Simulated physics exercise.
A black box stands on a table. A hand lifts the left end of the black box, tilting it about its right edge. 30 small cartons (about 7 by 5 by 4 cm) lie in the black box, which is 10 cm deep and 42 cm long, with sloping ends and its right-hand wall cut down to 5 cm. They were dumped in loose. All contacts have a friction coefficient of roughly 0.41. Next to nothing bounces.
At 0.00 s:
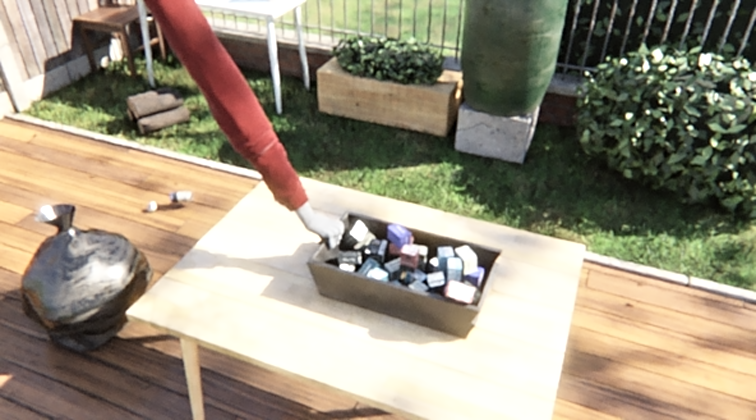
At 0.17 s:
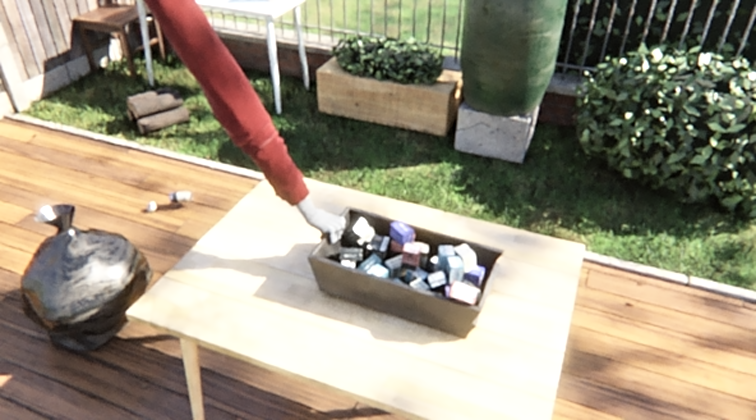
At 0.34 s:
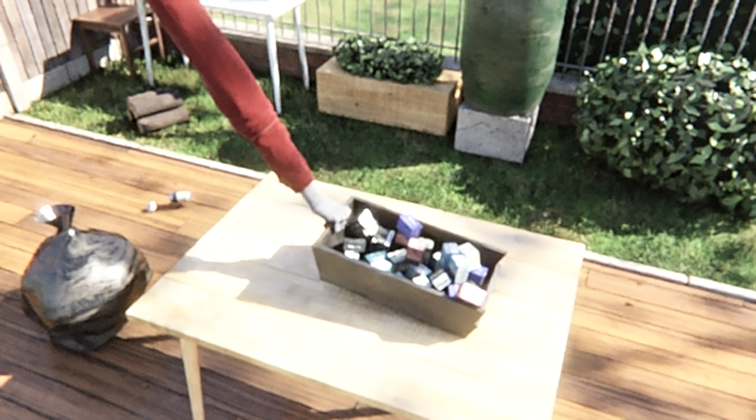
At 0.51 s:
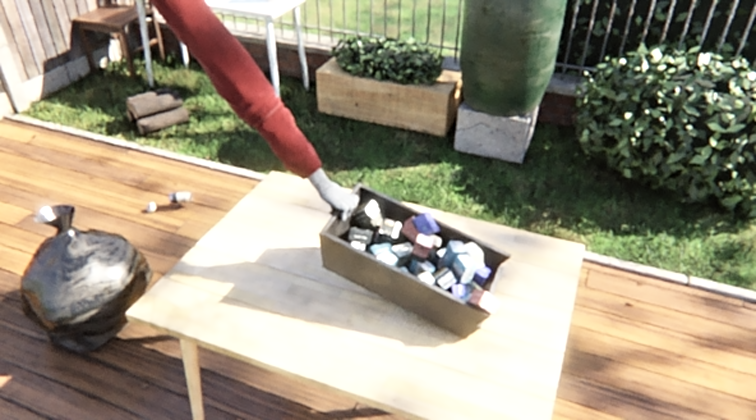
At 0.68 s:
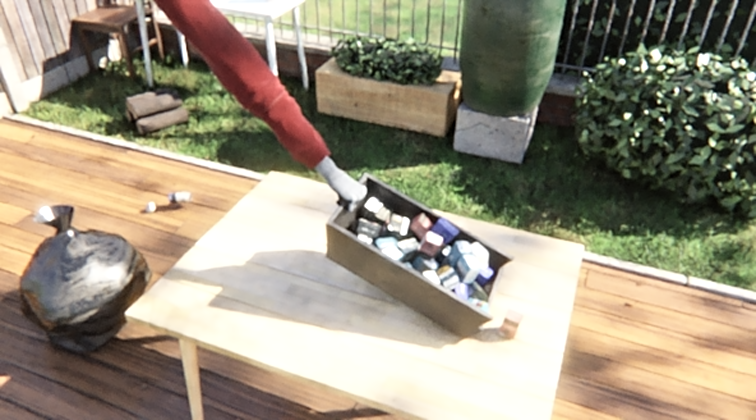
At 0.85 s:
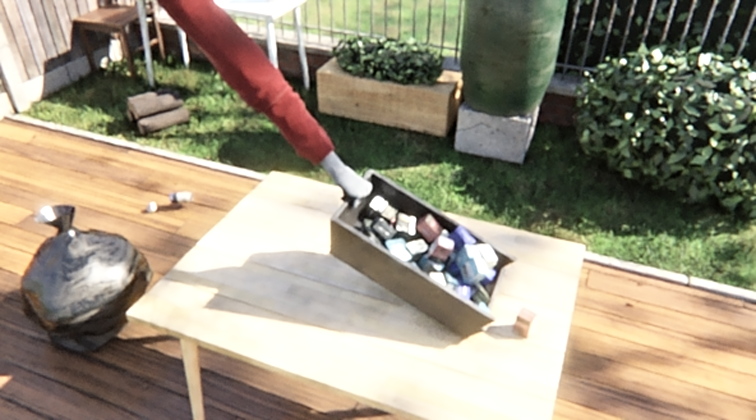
A red-sleeved arm reached over a wooden table and lifted the left end of a black box full of small cartons, tilting it steadily until one carton came out onto the tabletop at the right.
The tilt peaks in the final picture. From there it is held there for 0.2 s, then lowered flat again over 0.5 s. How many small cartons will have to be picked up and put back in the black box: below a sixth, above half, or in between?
Fewer than one in six of the small cartons leave the black box.
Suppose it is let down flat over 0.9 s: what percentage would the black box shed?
In that case black box 10 per cent.
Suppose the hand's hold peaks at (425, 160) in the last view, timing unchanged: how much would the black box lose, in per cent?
Then black box 30 per cent.
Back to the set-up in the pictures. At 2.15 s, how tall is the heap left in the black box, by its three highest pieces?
Some 12 cm.
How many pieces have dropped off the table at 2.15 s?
Roughly 0.
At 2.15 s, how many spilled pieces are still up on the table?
Some 2 pieces.
After 1.06 s, tilt 23°; 1 of 30 out of the black box.
After 1.32 s, tilt 10°; 2 of 30 out of the black box.
After 1.68 s, tilt 0°; 2 of 30 out of the black box.
When it is over (at 2.15 s), 2 of 30 out of the black box. Asked share, 2 of 30, 7 per cent.
